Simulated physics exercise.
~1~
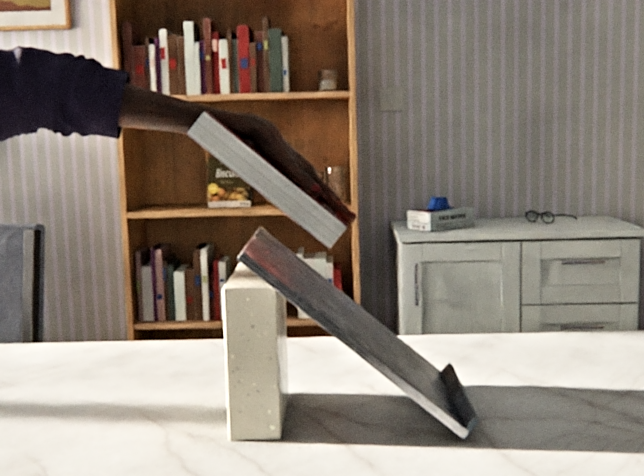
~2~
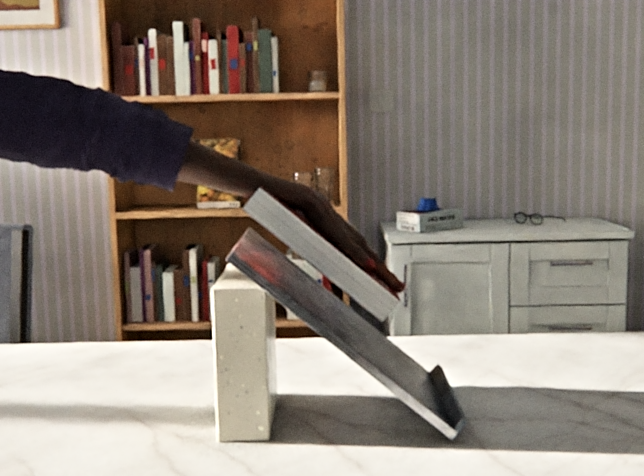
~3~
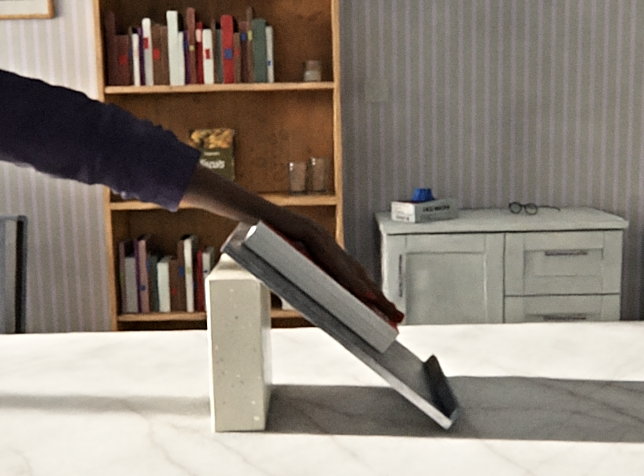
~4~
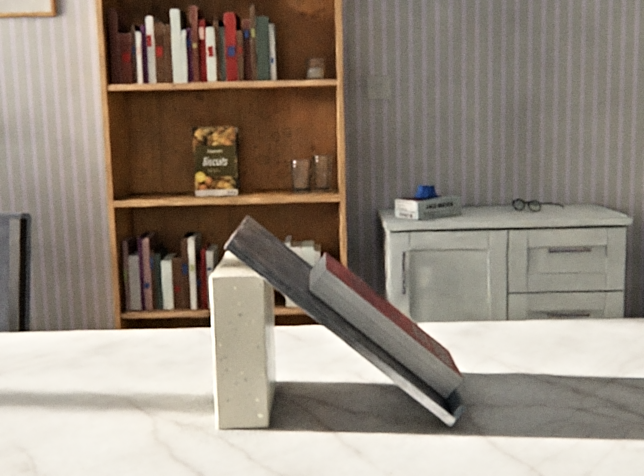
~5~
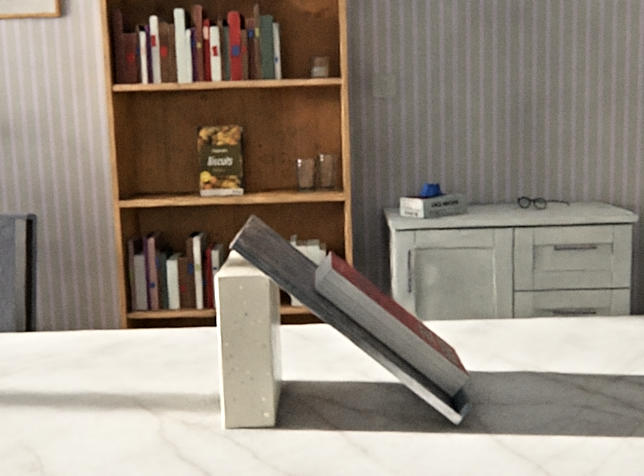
A hand lowering a red book onto a tilted board and letting go, the book sliding down to the raised lower edge.
